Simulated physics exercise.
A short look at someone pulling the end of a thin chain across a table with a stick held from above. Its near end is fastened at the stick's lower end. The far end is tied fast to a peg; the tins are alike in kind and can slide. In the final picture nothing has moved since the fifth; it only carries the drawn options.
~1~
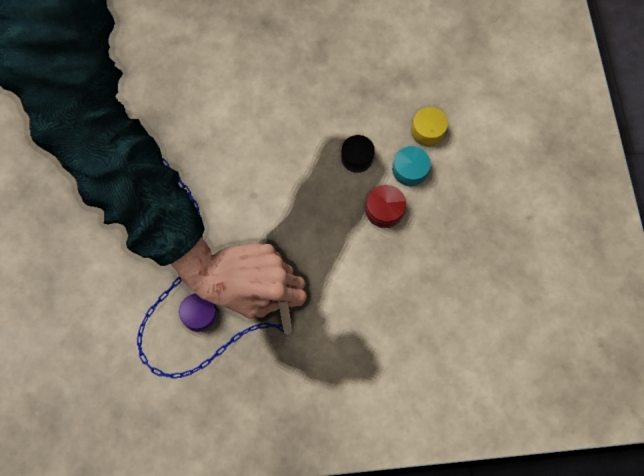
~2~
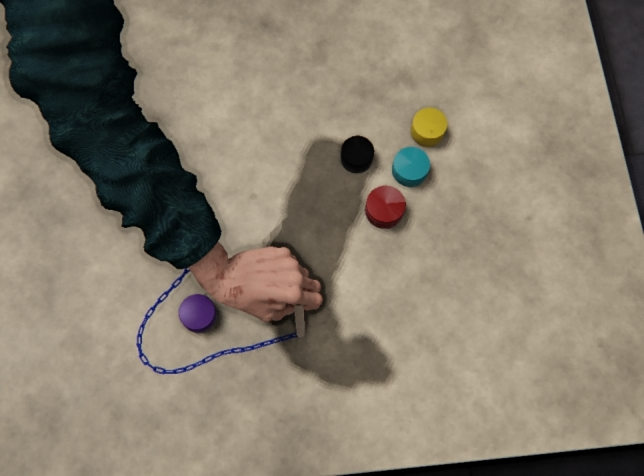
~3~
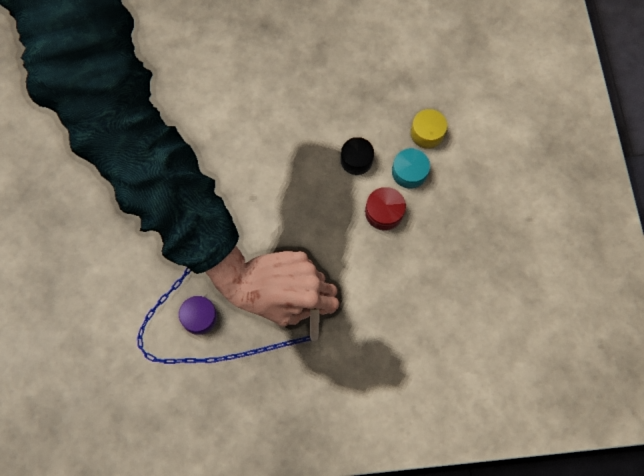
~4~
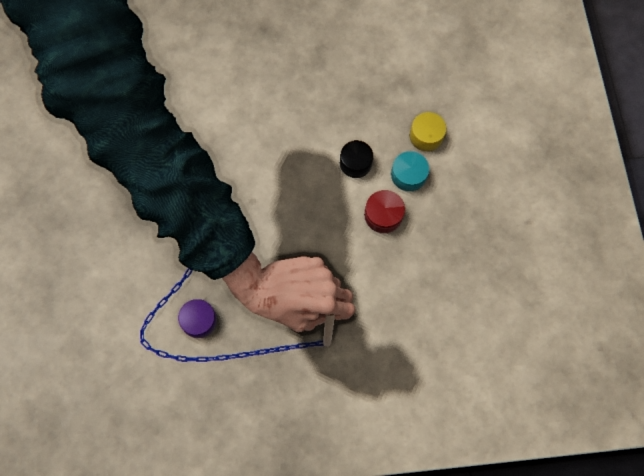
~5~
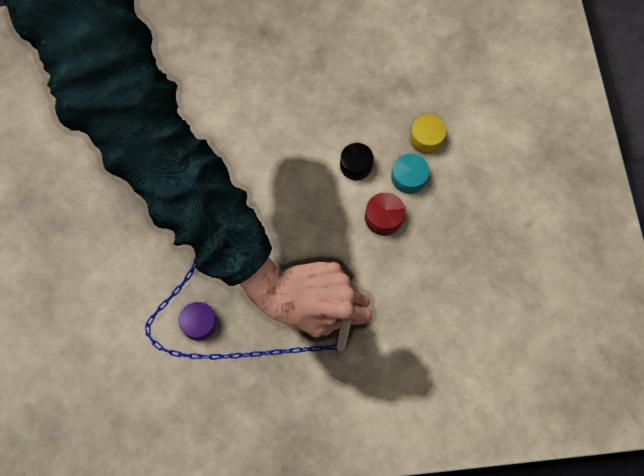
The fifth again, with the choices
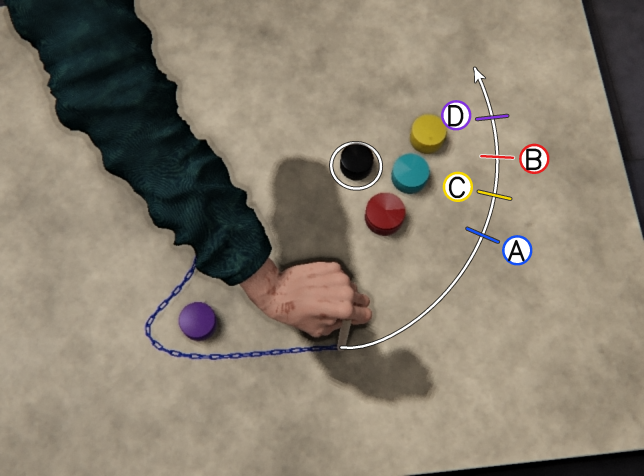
A hand with a stick drags a blue chain rightward around a purple tin.
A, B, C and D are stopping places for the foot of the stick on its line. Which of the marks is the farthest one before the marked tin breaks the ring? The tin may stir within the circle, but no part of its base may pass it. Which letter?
D.
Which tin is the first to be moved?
The purple tin.
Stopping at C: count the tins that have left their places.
By then, one.
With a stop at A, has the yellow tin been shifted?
No.
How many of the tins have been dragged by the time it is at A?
One.
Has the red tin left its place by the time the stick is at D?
By then, yes.
On the marked copy, A at (482, 235); B at (497, 157); C at (494, 195); D at (492, 117); the ring at (356, 166); the route from (341, 347) via (483, 233) to (475, 68).
With D. Early on, foot of the stick (443, 296); black tin (357, 162); purple tin (217, 298).
Further on, foot of the stick (493, 202); black tin (357, 162); purple tin (252, 238).
At the end, foot of the stick (492, 118); red tin (377, 187); black tin (356, 160); purple tin (277, 187); the black tin is still in its ring.
As for the rest, A is safe but short; B is safe but short; C is safe but short.
